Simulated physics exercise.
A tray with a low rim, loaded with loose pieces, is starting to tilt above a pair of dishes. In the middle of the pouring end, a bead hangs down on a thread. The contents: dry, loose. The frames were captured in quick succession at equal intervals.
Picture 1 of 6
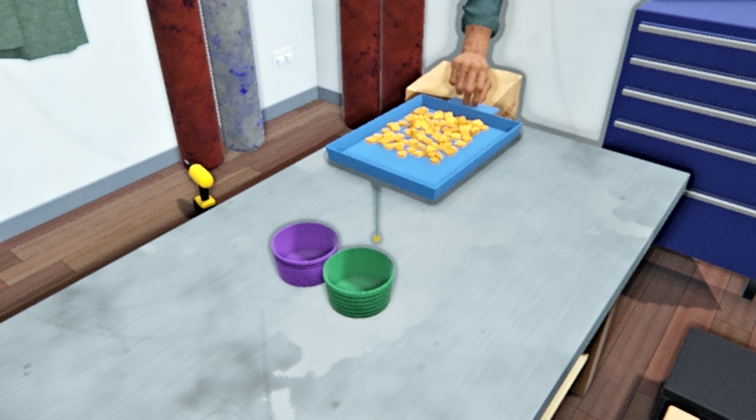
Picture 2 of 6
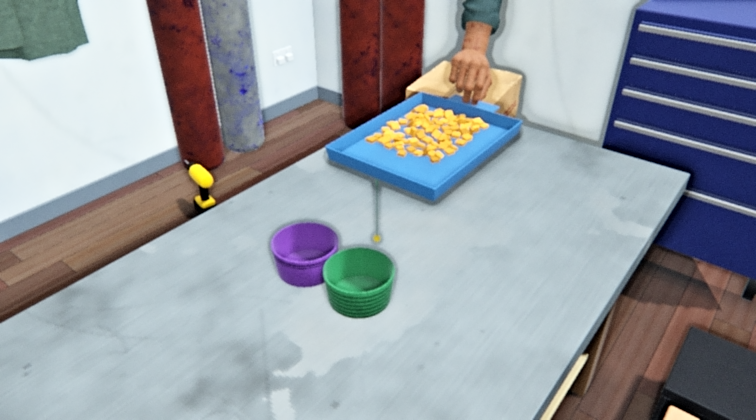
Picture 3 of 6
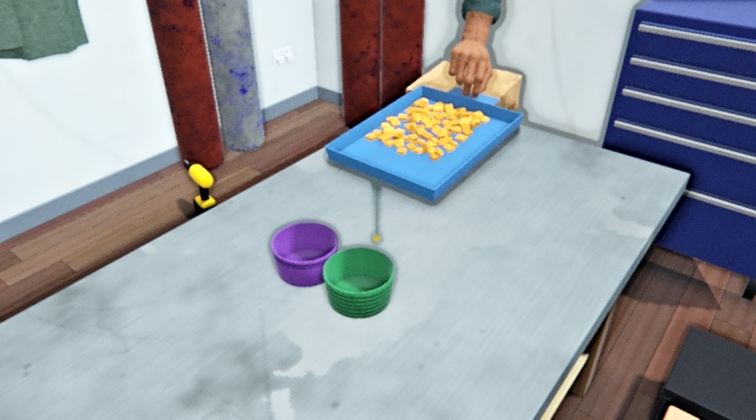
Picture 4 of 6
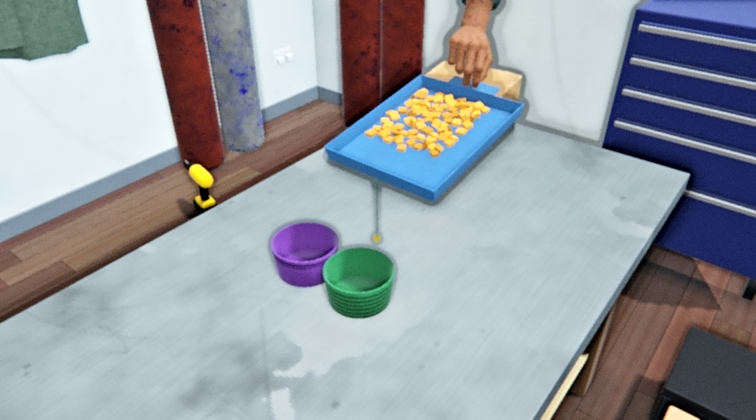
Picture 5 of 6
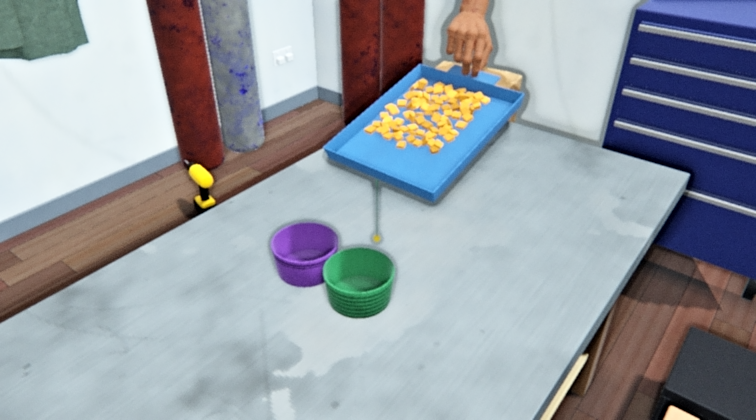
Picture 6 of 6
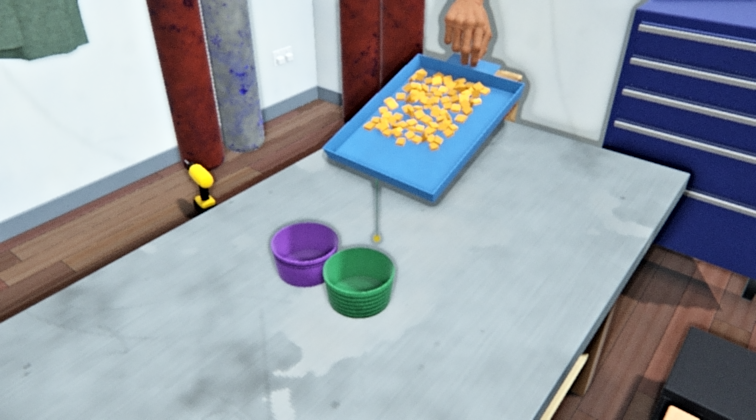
A hand gradually tilts a blue tray of small orange crackers above two dishes.
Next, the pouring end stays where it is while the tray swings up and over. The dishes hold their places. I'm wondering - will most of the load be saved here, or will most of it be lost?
By the end, the dishes are holding most of the load, I'd say.
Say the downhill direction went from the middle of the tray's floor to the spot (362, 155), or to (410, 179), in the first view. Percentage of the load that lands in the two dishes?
20 and 30 per cent, in that order.
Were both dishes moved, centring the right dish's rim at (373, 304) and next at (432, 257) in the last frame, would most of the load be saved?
Result, first place: Not as much as half; second place: Not as much as half.
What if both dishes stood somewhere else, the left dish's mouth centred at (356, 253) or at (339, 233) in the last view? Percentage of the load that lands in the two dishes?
Trial 1 near 80 percent, trial 2 near 50 percent.
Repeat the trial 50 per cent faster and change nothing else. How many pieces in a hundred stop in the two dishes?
Roughly 60%.
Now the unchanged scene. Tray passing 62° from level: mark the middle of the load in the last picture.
Somewhere about pixel (382, 166).
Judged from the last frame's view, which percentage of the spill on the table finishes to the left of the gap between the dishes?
It comes to 0 per cent or so.
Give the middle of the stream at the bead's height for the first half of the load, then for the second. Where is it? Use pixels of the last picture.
First part (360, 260), rest (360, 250).
Soon after the last picture, tray tipped steeply; nearly all on the tray; a stray few in the air.
A little later, tray tipped right over; most on the tray; a small part in the right dish; a small part in the left dish; a small part outside both.
Later still, tray tipped past a quarter turn; about half in the right dish; about a quarter in the left dish; about a quarter outside both.
At rest, tray tipped past a quarter turn; about half in the right dish; about a quarter in the left dish; about a quarter outside both.
